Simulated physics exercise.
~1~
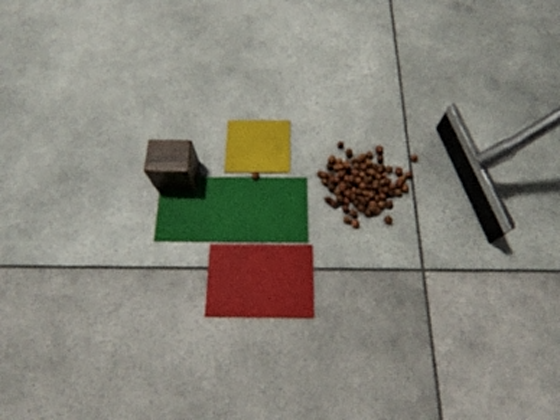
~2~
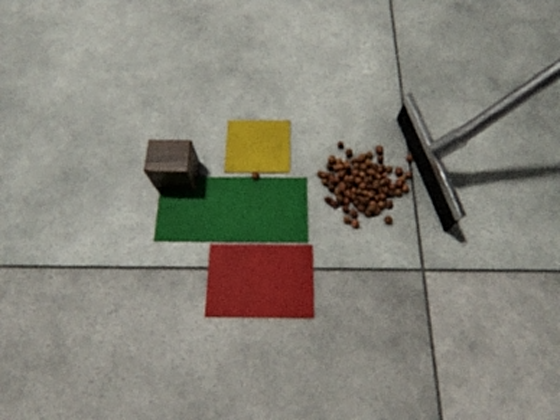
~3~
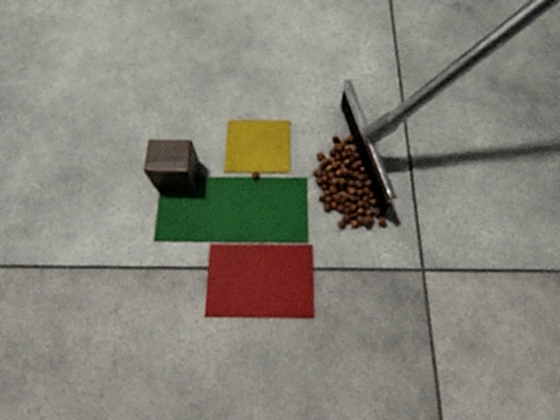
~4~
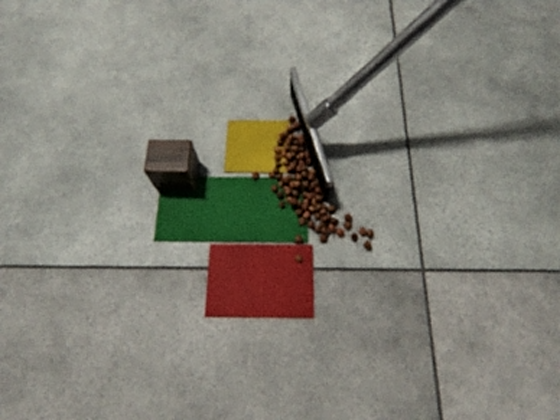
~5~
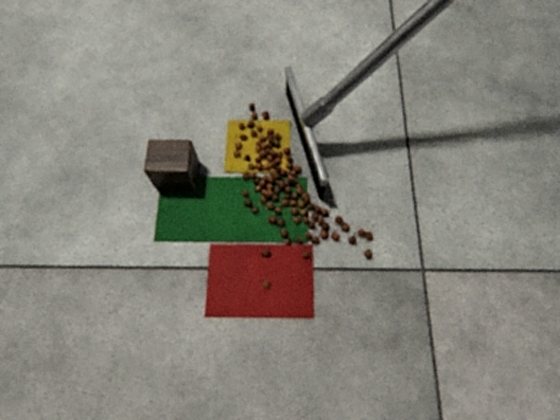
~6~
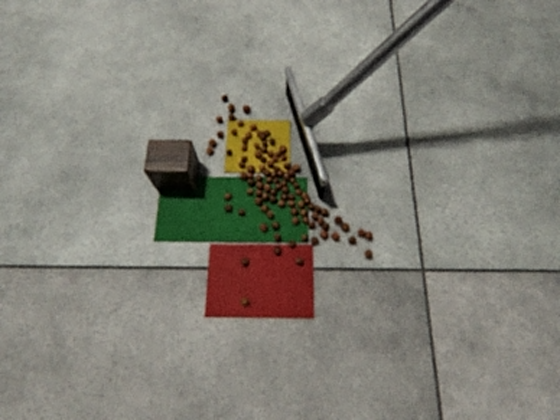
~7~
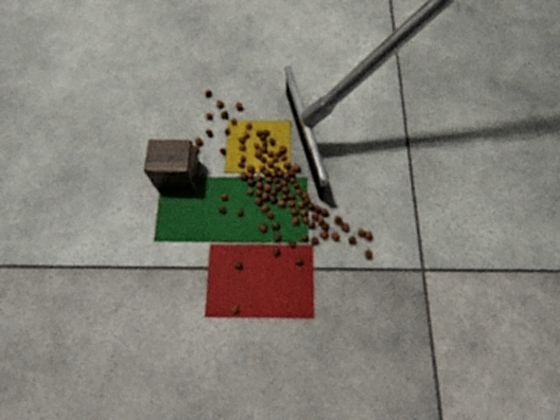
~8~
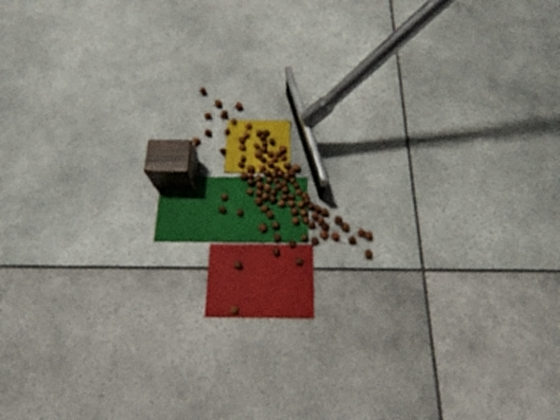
On a grey tiled floor, a pile of small brown hazelnuts sits to the right of yellow, green and red mats, with a dark block at the green mat's upper left corner. A long-handled squeegee moves in from the right, reaches the pile and pushes it leftwards onto the mats. The squeegee stops near the right edge of the yellow and green mats, and the nuts roll on ahead, spreading out. A few travel past the yellow mat towards the block, and a couple roll across the red one. They settle scattered, mostly over green and yellow, with some on bare floor.
